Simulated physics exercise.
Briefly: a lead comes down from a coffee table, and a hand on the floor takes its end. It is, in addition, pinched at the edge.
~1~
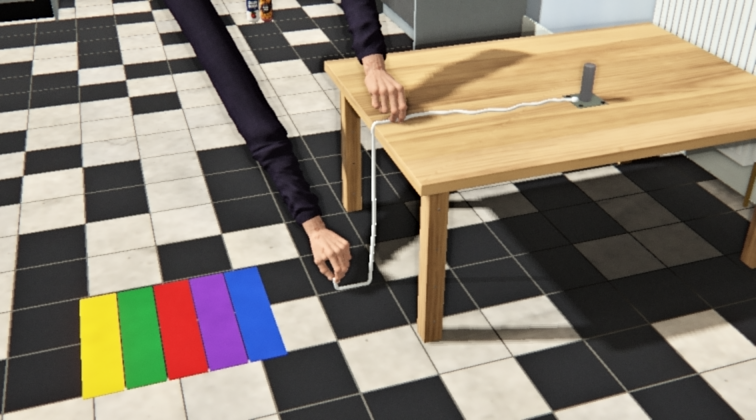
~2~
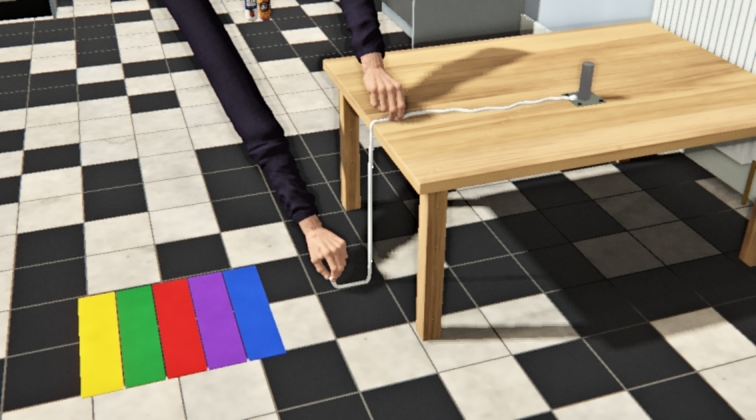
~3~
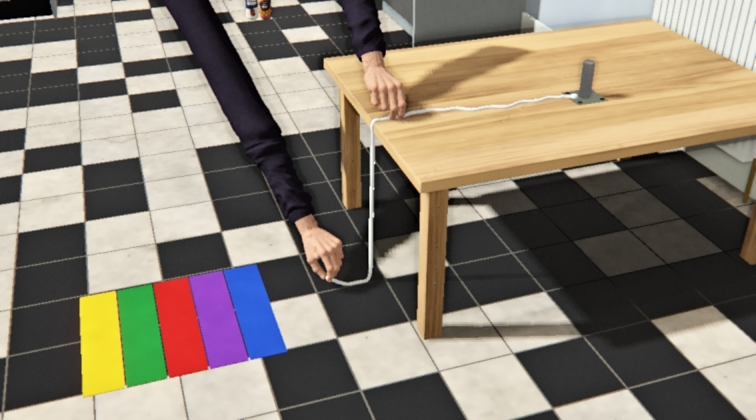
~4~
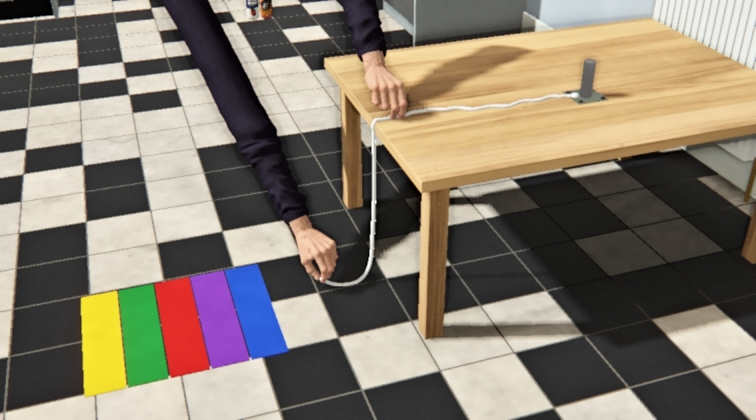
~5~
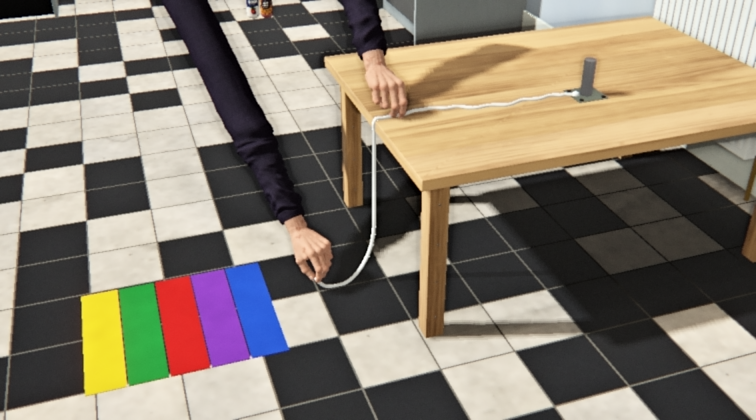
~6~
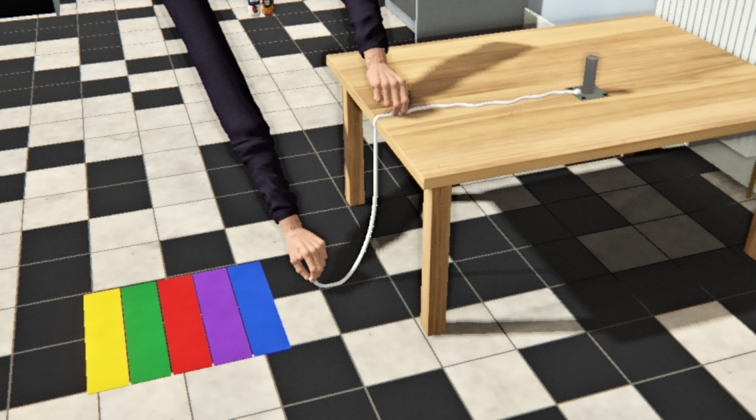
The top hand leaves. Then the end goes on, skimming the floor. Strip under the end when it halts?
Purple strip.
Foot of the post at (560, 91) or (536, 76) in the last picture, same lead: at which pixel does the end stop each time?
It would be close to (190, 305) for the first and close to (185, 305) for the second.
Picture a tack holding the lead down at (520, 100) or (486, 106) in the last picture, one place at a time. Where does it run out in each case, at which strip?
First try purple, second try purple.
Early on, end near (273, 286); short of the strips.
Midway, end near (239, 293); over blue.
At the end of the slack, end near (219, 297); over purple. It gets as far as the purple strip.
